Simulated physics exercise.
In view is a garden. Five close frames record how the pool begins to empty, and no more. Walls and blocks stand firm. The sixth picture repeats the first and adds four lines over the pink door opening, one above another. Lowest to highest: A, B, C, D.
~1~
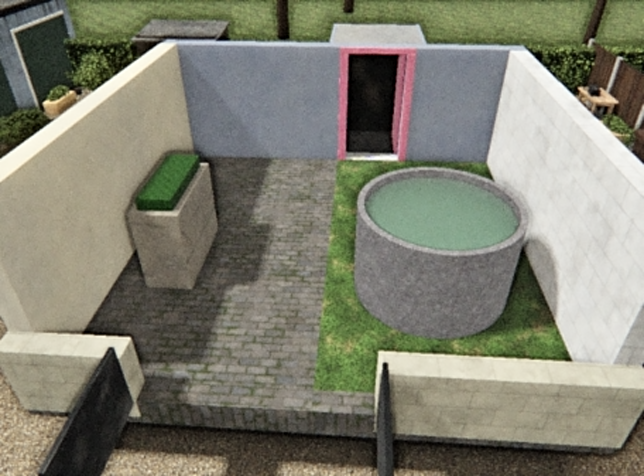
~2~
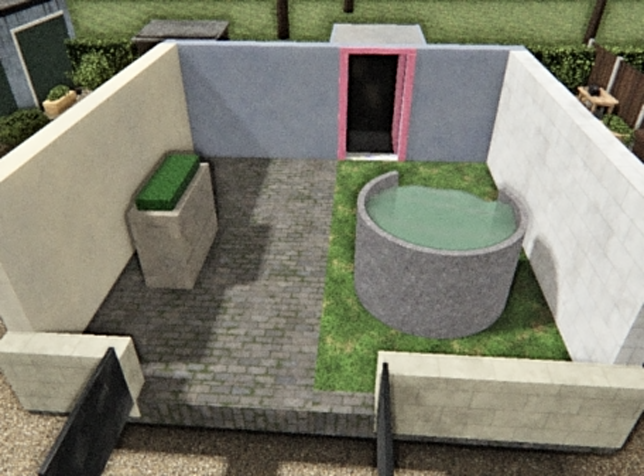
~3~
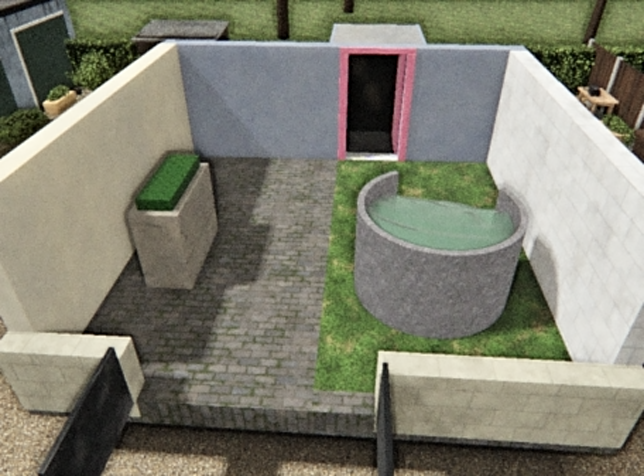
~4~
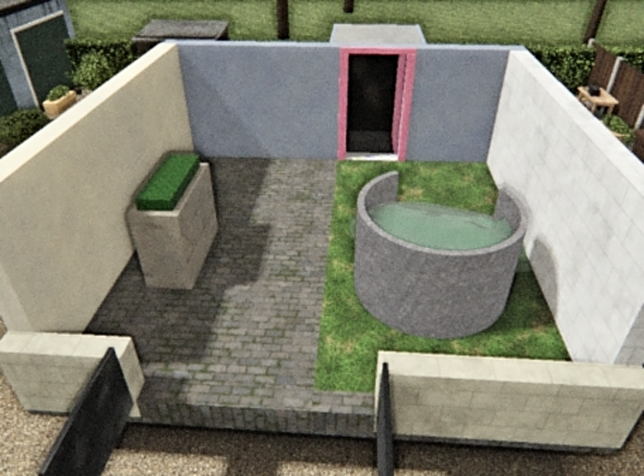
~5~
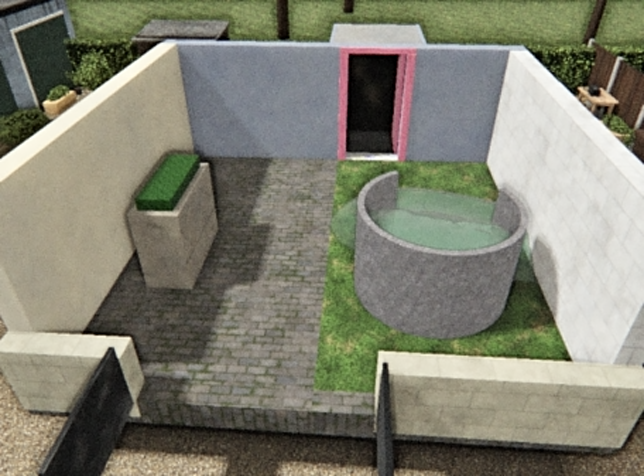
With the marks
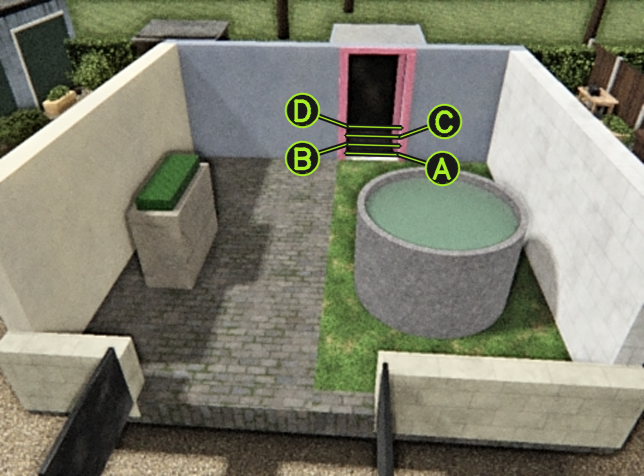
Greenish water sinking inside a round grey pool with its back wall open, then spreading thinly over the grass around it.
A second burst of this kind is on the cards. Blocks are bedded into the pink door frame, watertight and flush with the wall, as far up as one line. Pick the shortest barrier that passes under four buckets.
The answer is mark B.
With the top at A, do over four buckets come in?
Yes.
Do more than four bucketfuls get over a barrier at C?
No, not at all.
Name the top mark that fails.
It is A.
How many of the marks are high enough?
Three of them.
On the marked copy, A at (372, 153); B at (372, 145); C at (373, 136); D at (373, 127); from the bottom up A, B, C, D.
Choosing A, about 12 bucketfuls get in.
Choosing B, a bucket or two gets in.
Choosing C, nothing gets over.
Choosing D, nothing gets over.
